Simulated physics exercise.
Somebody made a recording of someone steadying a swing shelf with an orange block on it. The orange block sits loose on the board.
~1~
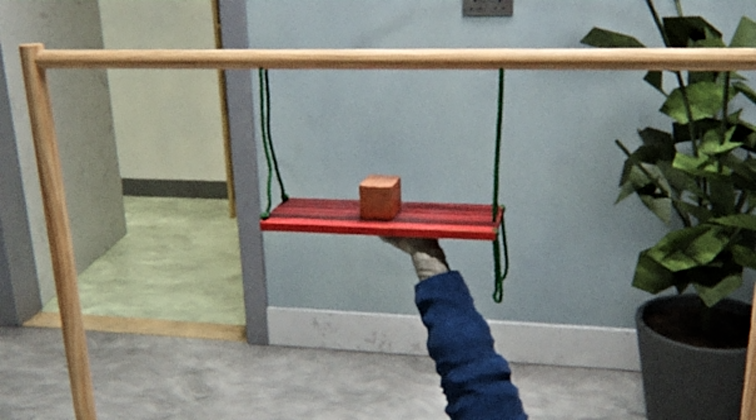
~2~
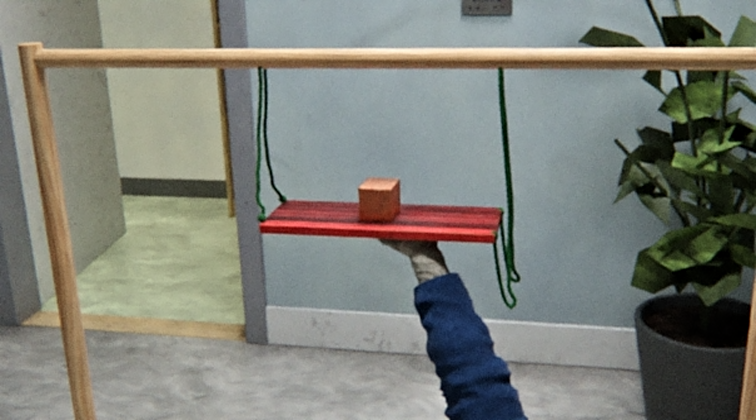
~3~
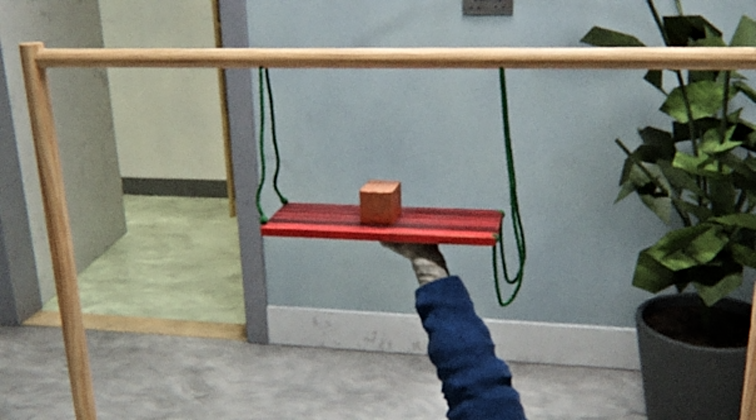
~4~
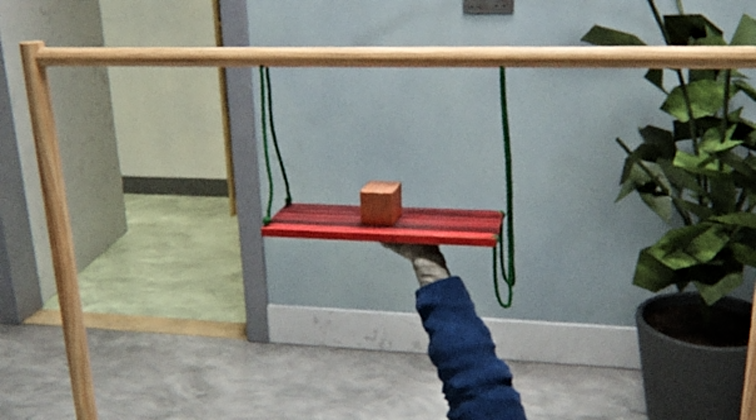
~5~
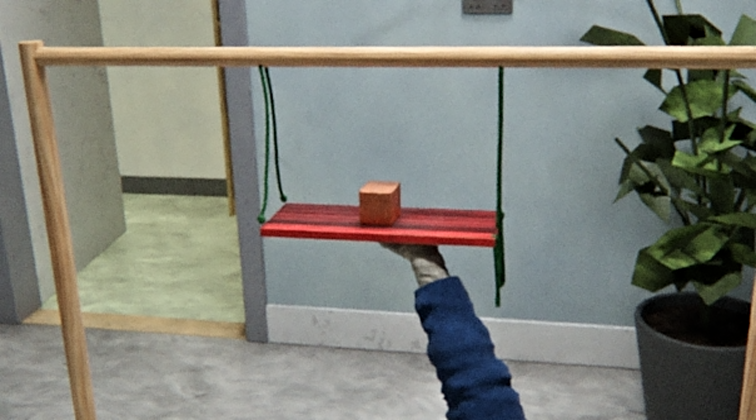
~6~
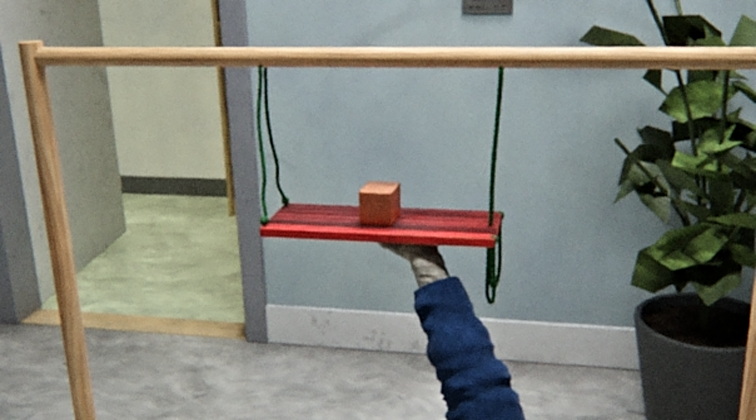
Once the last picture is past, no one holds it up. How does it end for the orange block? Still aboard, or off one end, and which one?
It ends off the right end.
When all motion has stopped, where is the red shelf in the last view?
When things settle, its middle is close to (361, 292).
Then, 0.80 s past the final frame, board tipped 37° down to the right; block on the floor.
Then, 1.40 s past the final frame, board tipped 40° down to the right; block on the floor.
When it is over, board tipped 41° down to the right; block on the floor. The orange block goes off on the right.
